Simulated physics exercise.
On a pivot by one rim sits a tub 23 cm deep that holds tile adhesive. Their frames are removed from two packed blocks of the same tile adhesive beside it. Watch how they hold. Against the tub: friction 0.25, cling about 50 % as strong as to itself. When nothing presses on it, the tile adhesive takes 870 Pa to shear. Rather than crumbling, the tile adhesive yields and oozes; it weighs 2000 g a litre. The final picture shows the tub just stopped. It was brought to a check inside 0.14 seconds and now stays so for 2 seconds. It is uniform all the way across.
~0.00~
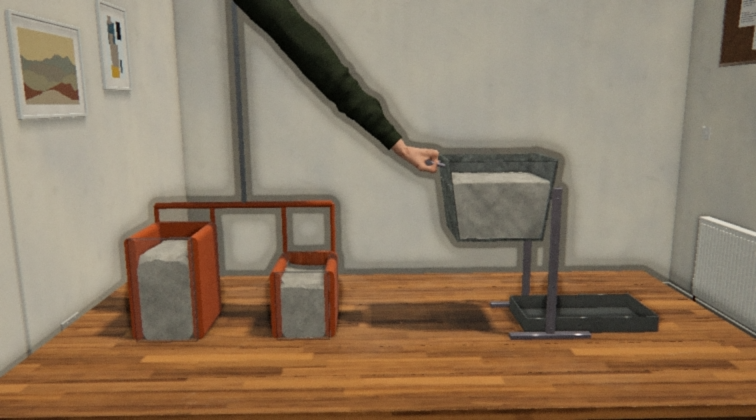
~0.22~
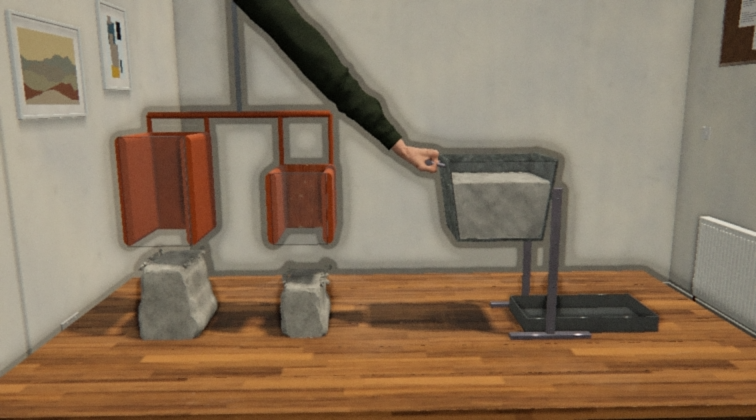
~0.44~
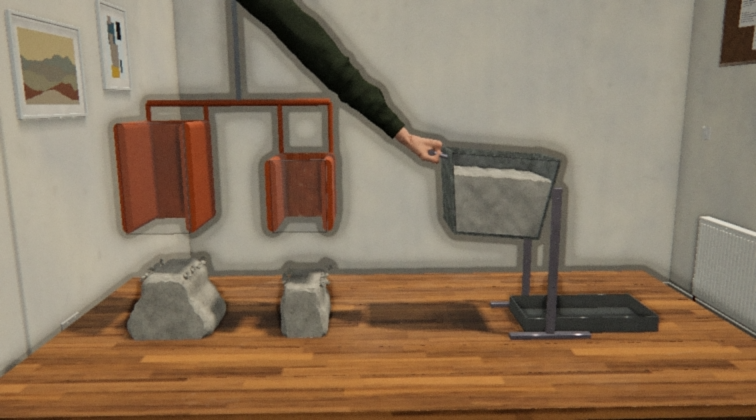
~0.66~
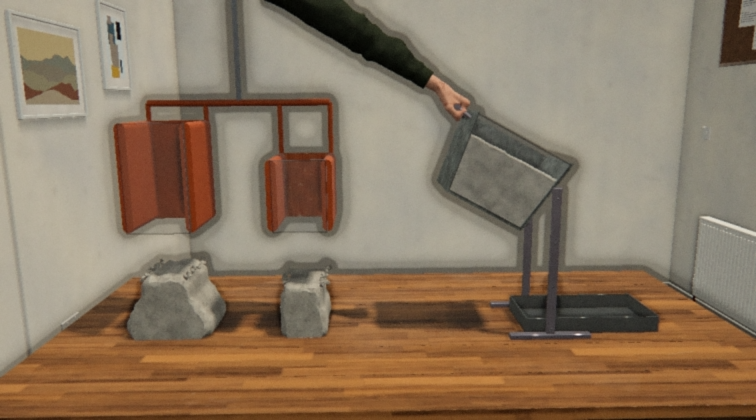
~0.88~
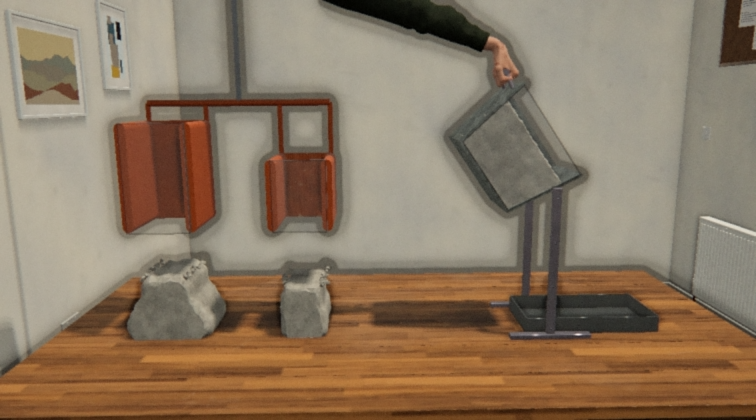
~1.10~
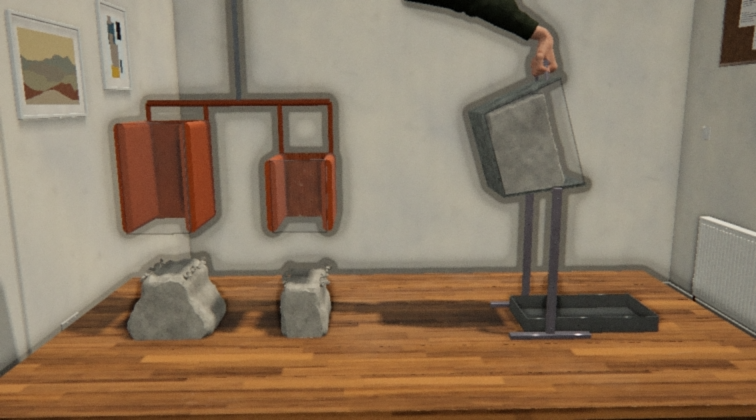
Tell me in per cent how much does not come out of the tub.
Something like 100 per cent stays in.
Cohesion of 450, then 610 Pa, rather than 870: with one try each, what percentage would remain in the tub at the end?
Respectively 70 % and 75 %.
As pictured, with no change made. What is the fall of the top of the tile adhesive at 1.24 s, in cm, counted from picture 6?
Roughly 2 cm.
After 1.24 s, the tub is at 74 degrees and holds 100 %.
After 1.41 s, the tub is at 74 degrees and holds 100 %.
After 1.58 s, the tub is at 74 degrees and holds 100 %.
After 1.75 s, the tub is at 74 degrees and holds 100 %.
After 3.10 s, at the end, the tub is at 74 degrees and holds 100 %.
